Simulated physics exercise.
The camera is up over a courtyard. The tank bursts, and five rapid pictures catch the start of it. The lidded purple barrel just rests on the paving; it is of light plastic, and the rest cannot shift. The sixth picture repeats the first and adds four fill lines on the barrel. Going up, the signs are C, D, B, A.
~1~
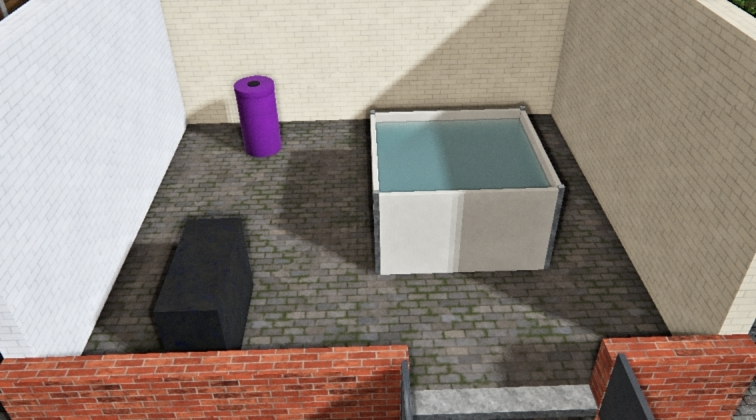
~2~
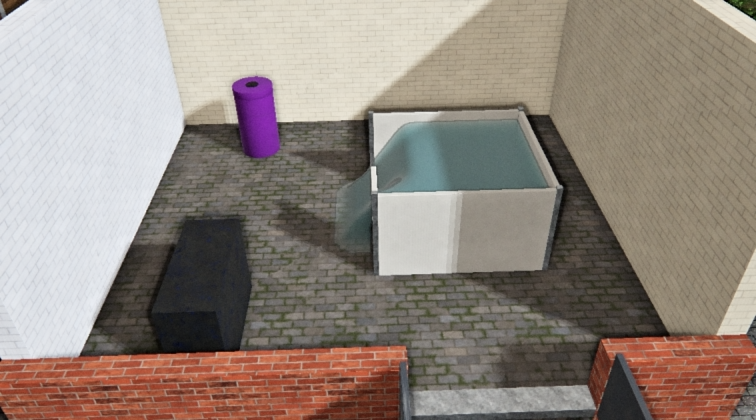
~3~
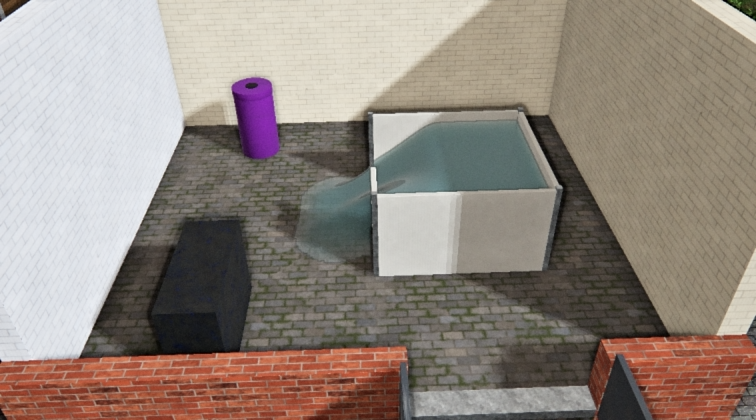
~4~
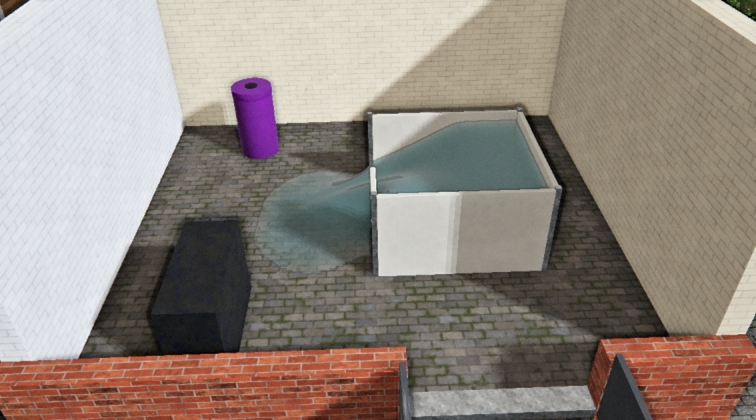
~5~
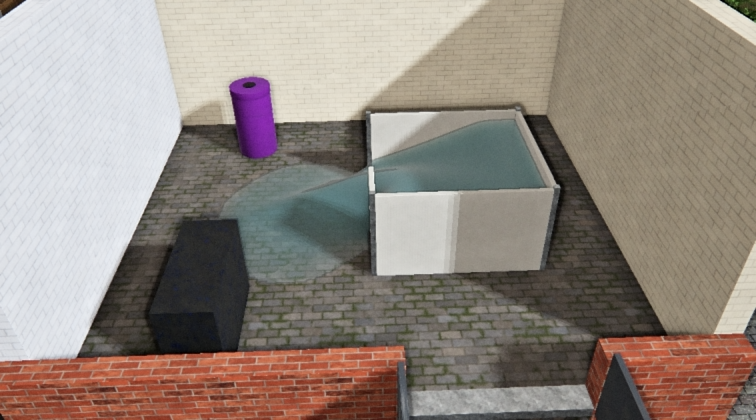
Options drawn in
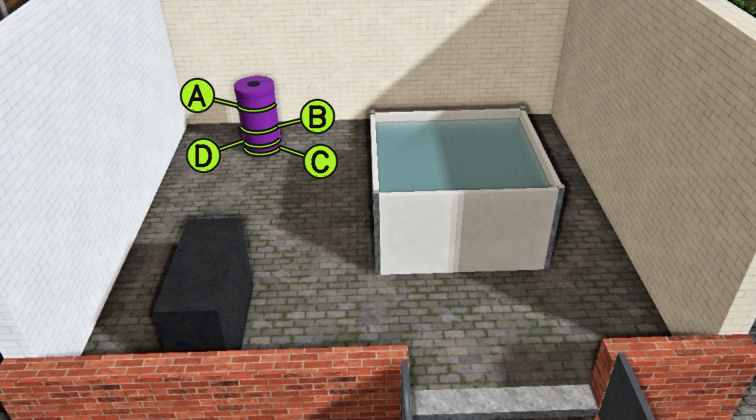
Water pouring from the left side of a full square tank and spreading across courtyard paving between a purple barrel and black block.
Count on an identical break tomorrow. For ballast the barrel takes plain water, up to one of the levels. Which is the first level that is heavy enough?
Choose B.
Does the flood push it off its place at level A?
No, not at all.
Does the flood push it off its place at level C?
Yes, it does.
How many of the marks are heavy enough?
Two of the four.
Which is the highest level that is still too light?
That is level D.
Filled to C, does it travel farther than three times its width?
Yes, clearly.
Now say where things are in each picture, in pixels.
Lid of the purple barrel at (254, 84); tank full, its middle at (457, 154); open gate at (505, 346).
Water covers 2 % of the ground and is seen nearest the barrel at (346, 189).
Water covers 5 % of the ground and is seen nearest the barrel at (336, 180).
Water covers 9 % of the ground and is seen nearest the barrel at (325, 175).
Lid of the purple barrel at (249, 85); water covers 14 % of the ground and is seen nearest the barrel at (324, 167).
On the marked copy, A at (254, 110); B at (257, 132); C at (260, 154); D at (259, 146); from the bottom up C, D, B, A.
If A is chosen, it does not move.
If B is chosen, it shifts by a finger or two and stays.
If C is chosen, it is pushed about 7 times its own width away.
If D is chosen, it is pushed about twice its own width away.
